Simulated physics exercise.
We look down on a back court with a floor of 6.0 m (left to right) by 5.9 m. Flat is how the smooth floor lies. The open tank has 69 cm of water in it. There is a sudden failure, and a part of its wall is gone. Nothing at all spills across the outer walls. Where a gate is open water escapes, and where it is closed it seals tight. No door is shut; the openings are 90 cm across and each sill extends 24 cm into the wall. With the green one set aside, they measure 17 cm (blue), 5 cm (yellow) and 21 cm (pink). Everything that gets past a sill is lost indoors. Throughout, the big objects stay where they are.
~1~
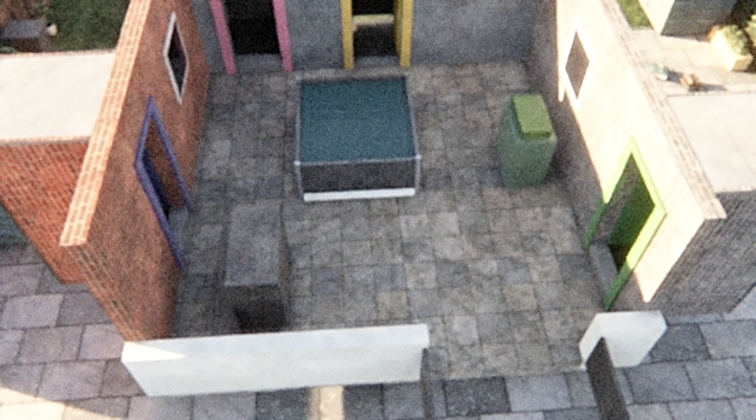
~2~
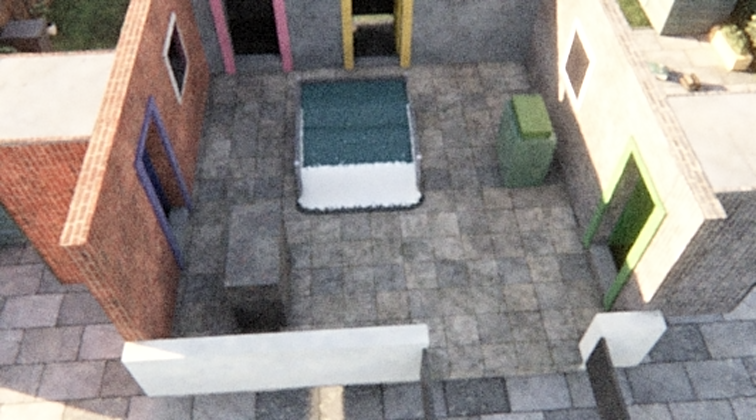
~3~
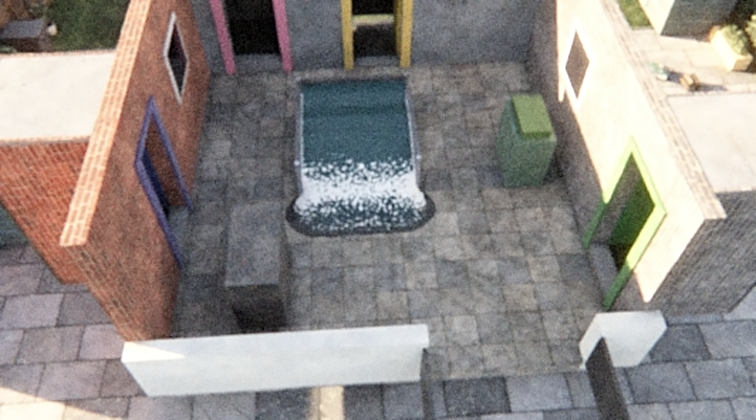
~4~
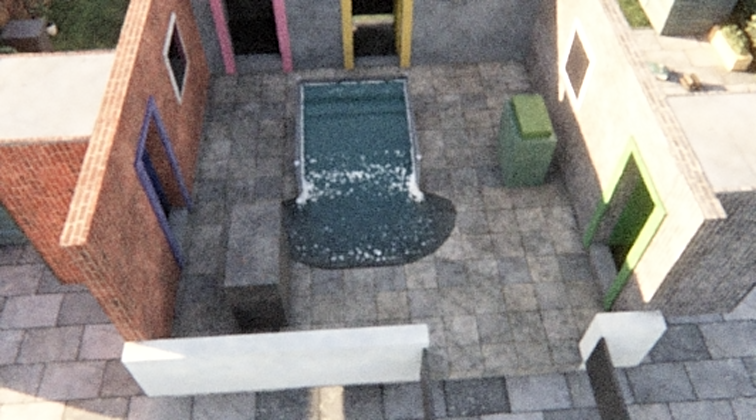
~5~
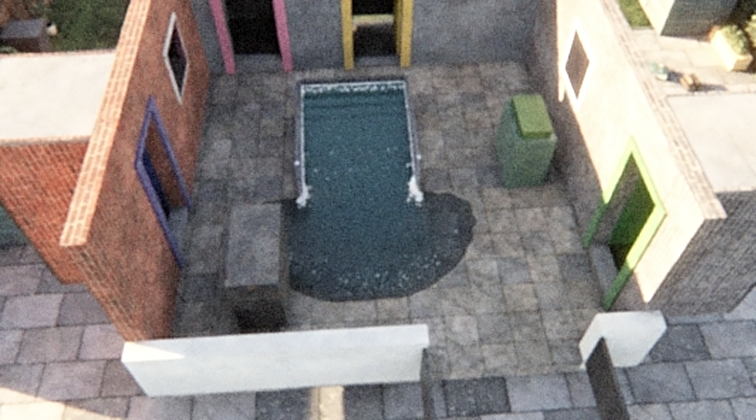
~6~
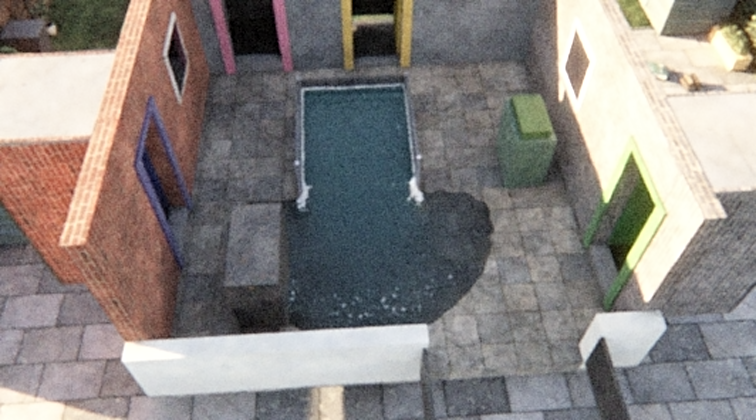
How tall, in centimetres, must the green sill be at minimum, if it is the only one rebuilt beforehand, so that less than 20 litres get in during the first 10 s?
It needs to be at least 9 cm tall.
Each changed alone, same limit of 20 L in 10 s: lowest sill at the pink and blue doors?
You'd want some 8.5 cm at pink and some 8.0 cm at blue.
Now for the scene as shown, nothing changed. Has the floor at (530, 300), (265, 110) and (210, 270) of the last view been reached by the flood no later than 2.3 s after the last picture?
One by one: Drenched, clear, drenched.
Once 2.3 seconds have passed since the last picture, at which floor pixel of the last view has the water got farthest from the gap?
At about (616, 342).
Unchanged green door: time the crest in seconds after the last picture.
That happens close to 4.5 s on the clock.
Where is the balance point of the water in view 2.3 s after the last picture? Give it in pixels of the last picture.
At about (348, 258).
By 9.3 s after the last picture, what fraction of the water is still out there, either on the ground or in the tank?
About 64 in every hundred.
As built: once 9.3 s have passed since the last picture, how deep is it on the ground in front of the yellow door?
It works out to about 5.5 centimetres deep.
Then, 0.7 s after the last picture water covers 35 % of the floor, deepest (40 cm) near (306, 348); it has not reached the green door.
Then, 2.3 s after the last picture water covers 45 % of the floor, deepest (30 cm) near (181, 369); 5 cm at the green door, 0 litres in over its 14 cm sill.
Then, 9.3 s after the last picture water covers 95 % of the floor, deepest (10 cm) near (403, 70); 6 cm at the green door, 1 litre in over its 14 cm sill.
At the green door as built, the water peaked near 14 cm, 4.3 s after the last picture.
With a sill of 7.5 cm, 34 litres would have come in within the 10 s; with 10.5 cm, 10 litres. So under 20 litres takes about 9 cm.
